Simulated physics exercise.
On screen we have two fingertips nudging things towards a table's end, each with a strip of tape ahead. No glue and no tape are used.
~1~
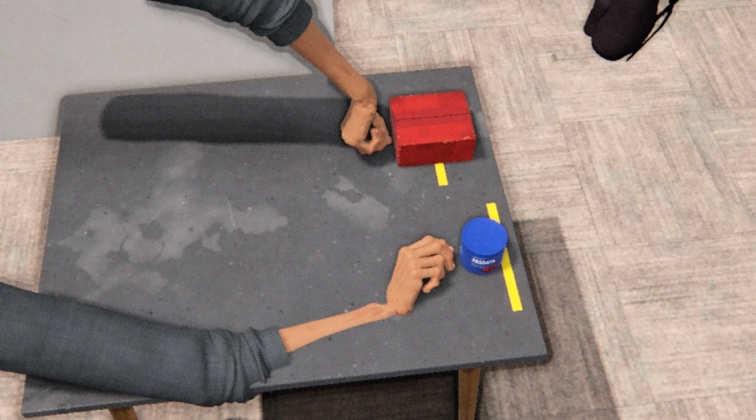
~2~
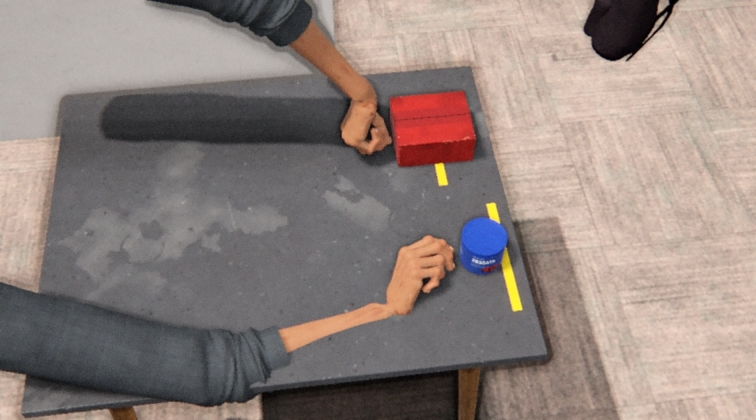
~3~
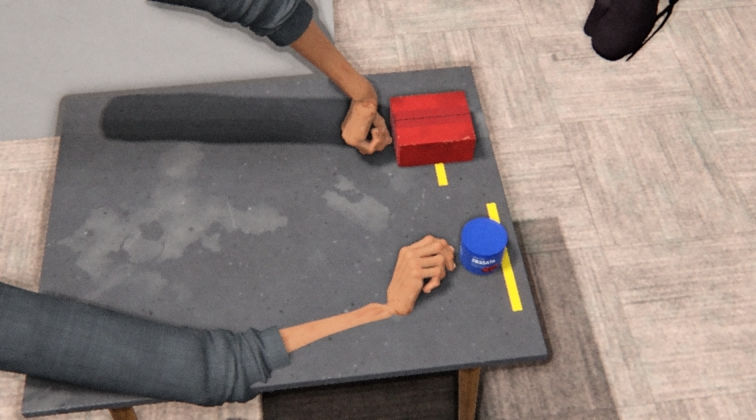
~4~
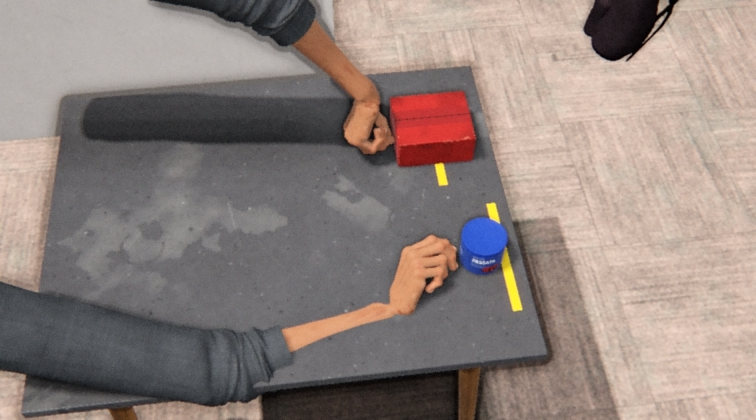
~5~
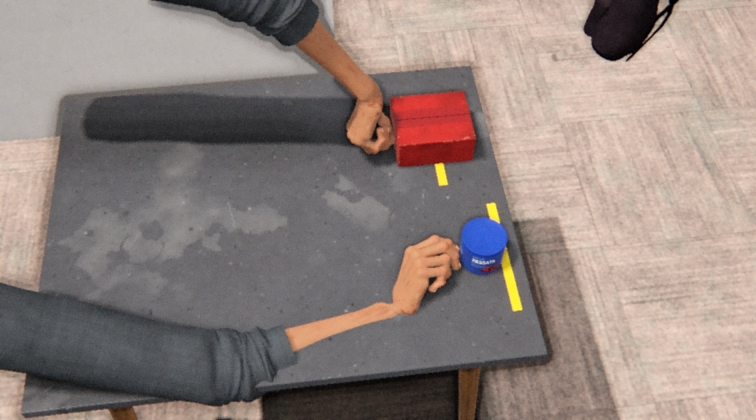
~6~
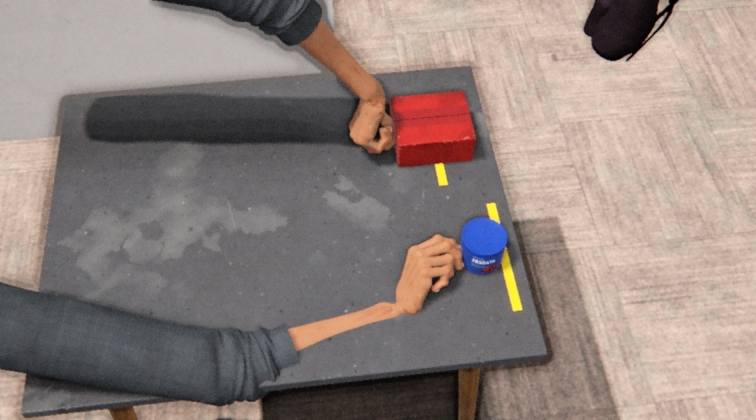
Two hands rest behind a red box and a blue tub, both barely moving.
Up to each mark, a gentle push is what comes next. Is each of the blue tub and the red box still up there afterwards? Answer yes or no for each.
Blue tub - no; red box - yes.
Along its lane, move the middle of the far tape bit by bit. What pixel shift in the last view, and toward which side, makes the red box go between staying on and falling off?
It takes a move of some 16 pixels to the right.
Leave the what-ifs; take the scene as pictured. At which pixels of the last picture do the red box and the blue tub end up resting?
The first finishes at (476, 125), while the second finishes at (575, 389).
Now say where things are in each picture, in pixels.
The first picture shows blue tub (482, 247); red box (432, 129).
The second picture shows red box (432, 129).
The third picture shows blue tub (483, 247).
The fourth picture shows red box (432, 129).
The fifth picture shows blue tub (483, 247).
The sixth picture shows blue tub (483, 247); red box (432, 129).
Then, 1.54 s later than the last frame, blue tub tilted by 30° near (539, 244); red box shifted a little near (476, 125).
When it is over, the blue tub drops to the floor, near (575, 389); the red box is still on the table, near (476, 125).
